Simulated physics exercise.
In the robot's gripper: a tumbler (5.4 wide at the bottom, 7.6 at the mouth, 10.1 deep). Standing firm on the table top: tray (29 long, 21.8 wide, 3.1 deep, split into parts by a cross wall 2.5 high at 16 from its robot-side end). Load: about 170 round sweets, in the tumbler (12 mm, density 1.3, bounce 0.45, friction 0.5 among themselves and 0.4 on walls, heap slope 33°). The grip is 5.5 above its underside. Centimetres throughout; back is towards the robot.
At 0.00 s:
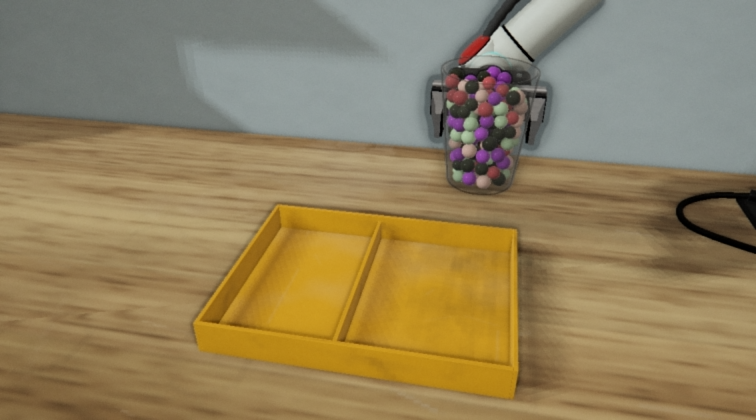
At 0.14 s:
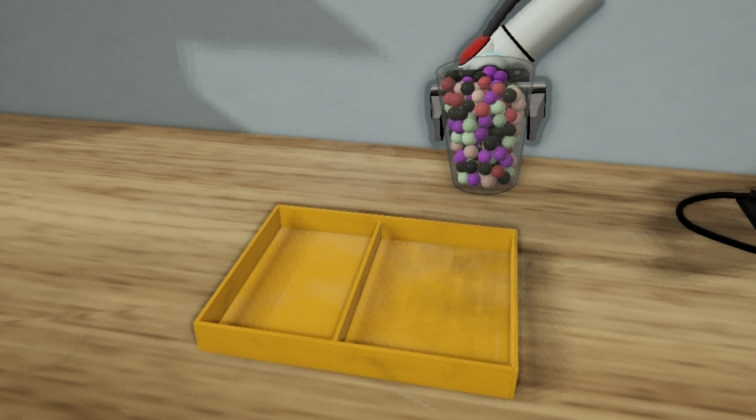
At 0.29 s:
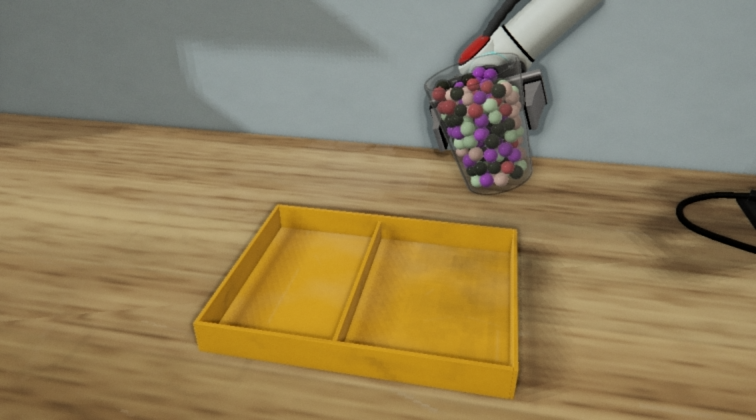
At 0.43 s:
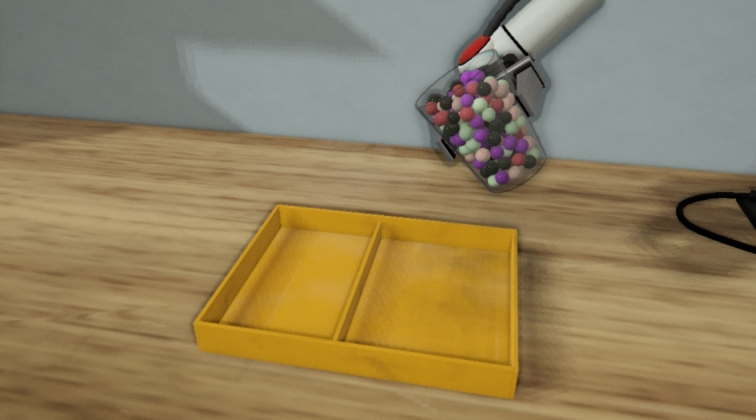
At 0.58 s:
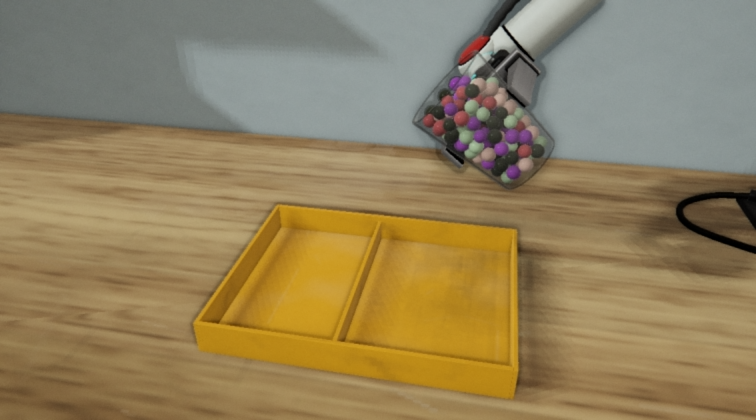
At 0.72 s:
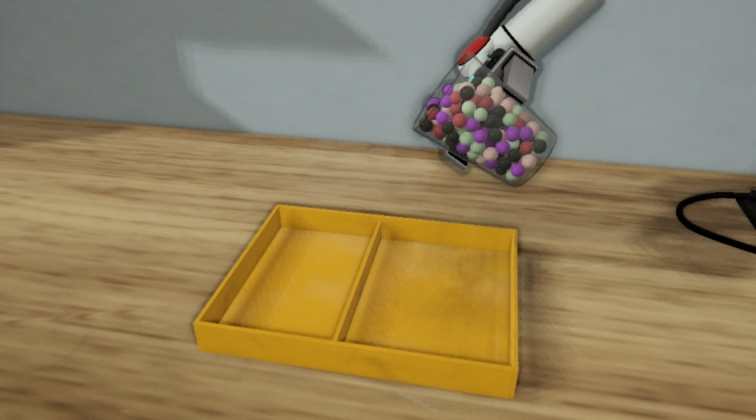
Clear tumbler of multicoloured round sweets tilting steadily to the left in a robot gripper above a wooden table with a divided yellow tray.
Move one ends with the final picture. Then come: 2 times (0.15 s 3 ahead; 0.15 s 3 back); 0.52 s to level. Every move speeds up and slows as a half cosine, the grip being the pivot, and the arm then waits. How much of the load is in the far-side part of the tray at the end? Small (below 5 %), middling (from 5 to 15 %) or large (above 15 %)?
In the far-side part of the tray the share is small, below 5 %.
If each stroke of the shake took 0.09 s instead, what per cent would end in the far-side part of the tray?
Then about 15 per cent.
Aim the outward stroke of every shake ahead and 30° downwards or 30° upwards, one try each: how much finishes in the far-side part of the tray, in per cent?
About 0 and 0 per cent.
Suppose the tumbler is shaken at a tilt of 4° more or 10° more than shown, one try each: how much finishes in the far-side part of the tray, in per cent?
About 5 and 5 per cent.
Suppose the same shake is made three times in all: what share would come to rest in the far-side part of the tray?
Then about 5 per cent.
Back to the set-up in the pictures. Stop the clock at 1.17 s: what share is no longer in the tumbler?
Some 5 per cent.
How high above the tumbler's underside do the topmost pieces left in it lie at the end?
About 10.0 cm.
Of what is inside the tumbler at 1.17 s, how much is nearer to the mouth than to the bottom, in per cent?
About 55 per cent.
By 1.17 s, tilted 56° forward, highest piece 24 above the table; 160 in the tumbler, 5 in the robot-side part, 1 in the far-side part.
By 1.62 s, tilted 22° forward, highest piece 25 above the table; 157 in the tumbler, 4 in the robot-side part, 4 in the far-side part, 1 in flight or on a rim.
By 2.04 s, level, highest piece 25 above the table; 157 in the tumbler, 5 in the far-side part, 4 in the robot-side part.
By 3.09 s, level, highest piece 25 above the table; 157 in the tumbler, 5 in the far-side part, 4 in the robot-side part.
Final count, 157 in the tumbler, 5 in the far-side part, 4 in the robot-side part. That is 3 % in the far-side part of the tray.
